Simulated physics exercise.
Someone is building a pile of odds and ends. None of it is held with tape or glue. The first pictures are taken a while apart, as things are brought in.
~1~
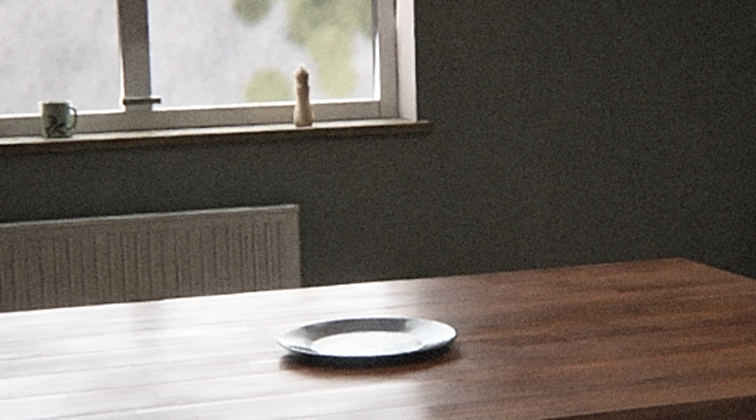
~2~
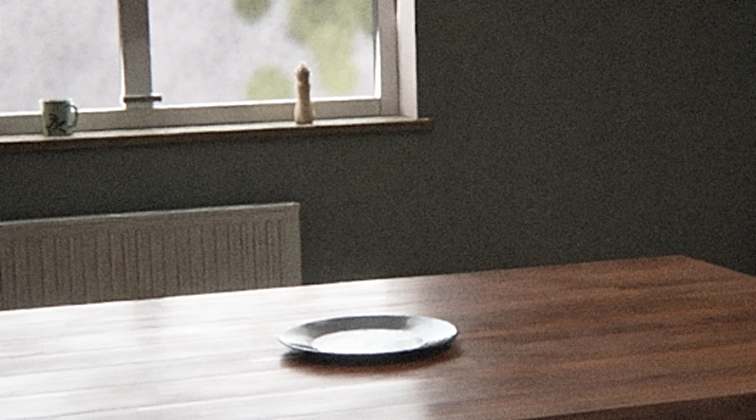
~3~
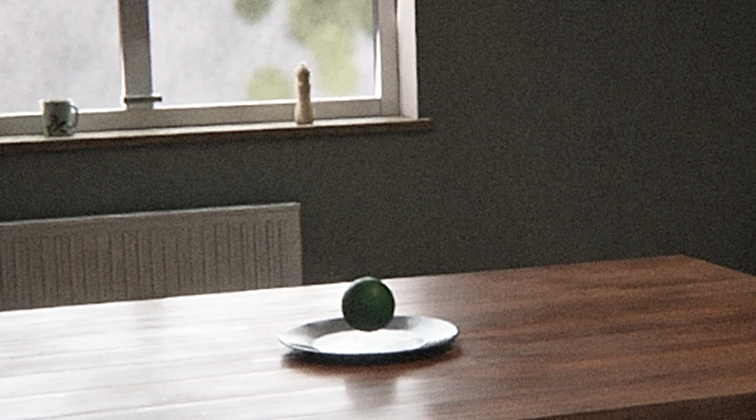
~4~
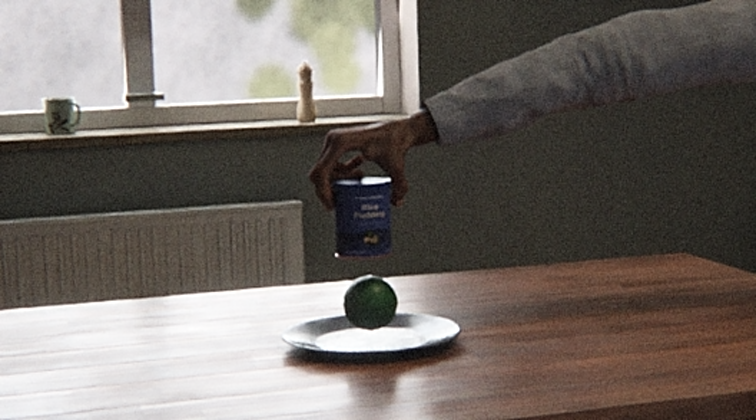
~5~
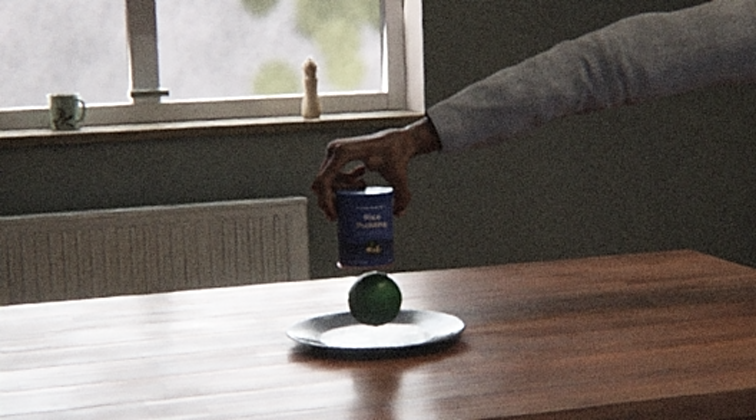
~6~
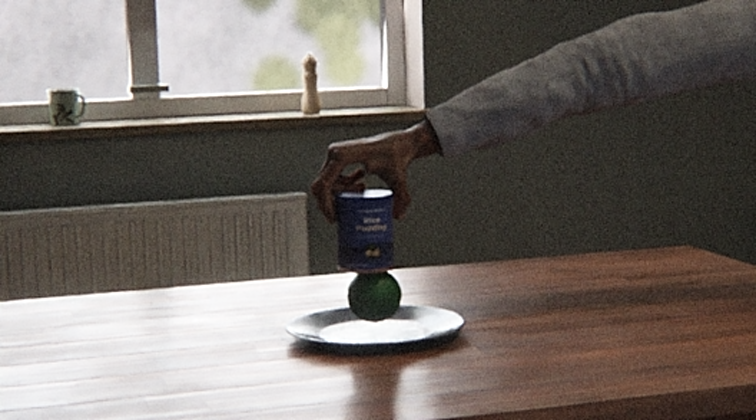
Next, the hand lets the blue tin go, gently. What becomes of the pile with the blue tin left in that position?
I reckon it doesn't sit tight.
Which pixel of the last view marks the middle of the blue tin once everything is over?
I'd say around (204, 314) in the last view.
Then, 0.50 s past the last view, blue tin now fallen; green ball displaced a little.
Then, 0.70 s past the last view, green ball displaced a little.
Finally, fallen, blue tin; the other 2 still in place. Final places as the last picture's camera would see them, blue tin near (204, 314). The pile comes apart.
